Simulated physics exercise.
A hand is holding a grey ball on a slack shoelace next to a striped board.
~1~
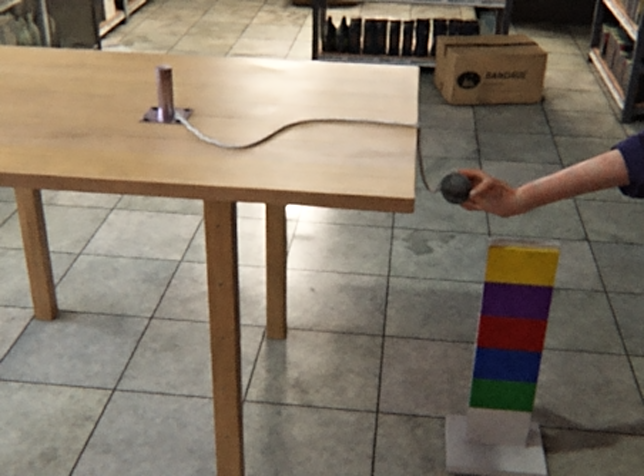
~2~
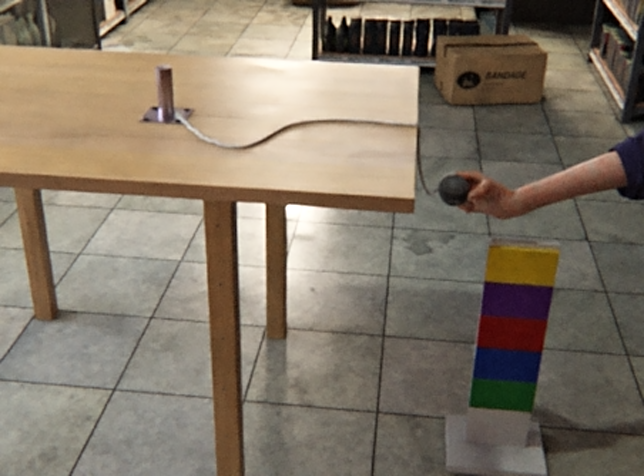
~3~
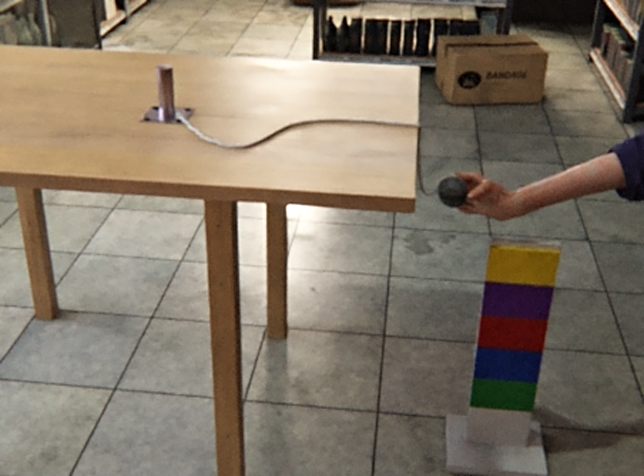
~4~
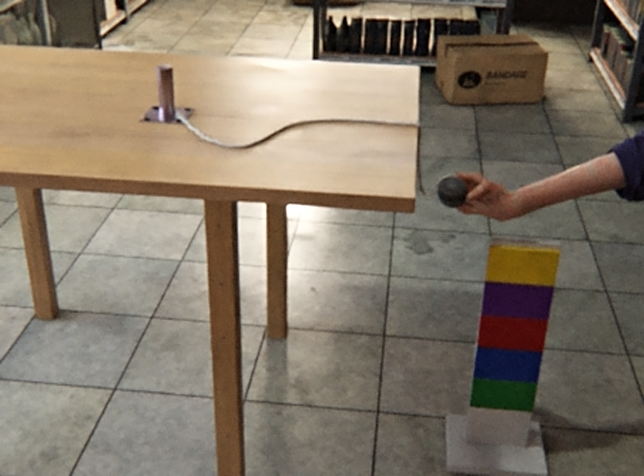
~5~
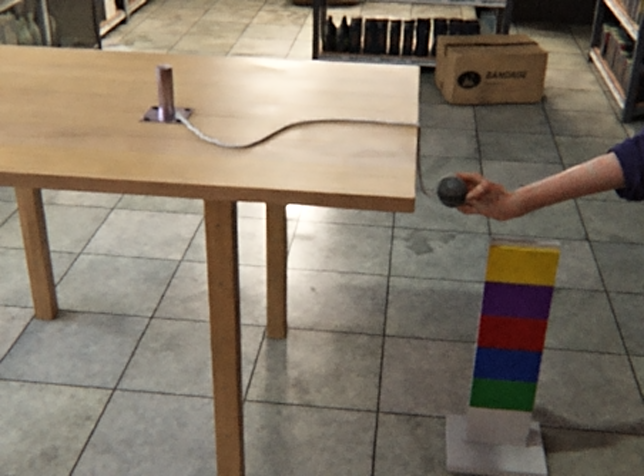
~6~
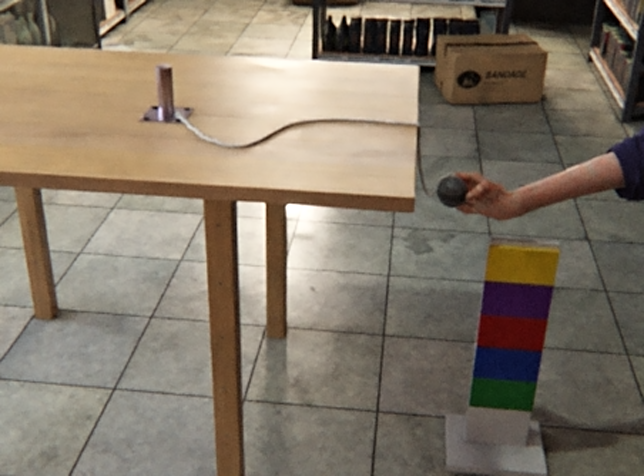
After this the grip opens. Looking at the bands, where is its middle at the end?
Its middle is at the red band.
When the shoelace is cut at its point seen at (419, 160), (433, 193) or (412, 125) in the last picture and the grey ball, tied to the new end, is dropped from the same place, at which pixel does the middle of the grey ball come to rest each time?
In order, it ends up near (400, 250), (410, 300) and (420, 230).
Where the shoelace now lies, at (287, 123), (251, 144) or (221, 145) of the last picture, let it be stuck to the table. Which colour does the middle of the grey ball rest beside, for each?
One try after another: Yellow, then purple, then purple.
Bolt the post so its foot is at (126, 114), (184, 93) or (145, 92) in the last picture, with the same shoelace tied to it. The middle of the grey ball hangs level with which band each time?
First try: Purple; second try: Red; third try: Purple.
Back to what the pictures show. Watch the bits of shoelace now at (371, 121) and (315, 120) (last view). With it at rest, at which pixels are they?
About (417, 174), and the other about (394, 136).
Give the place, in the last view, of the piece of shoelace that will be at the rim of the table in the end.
(340, 119), approximately.
Early on, ball near (430, 315); level with red.
Midway, ball near (379, 320); level with red.
Near the end, ball near (410, 327); level with red.
Finally, ball near (407, 326); level with red. The red one.
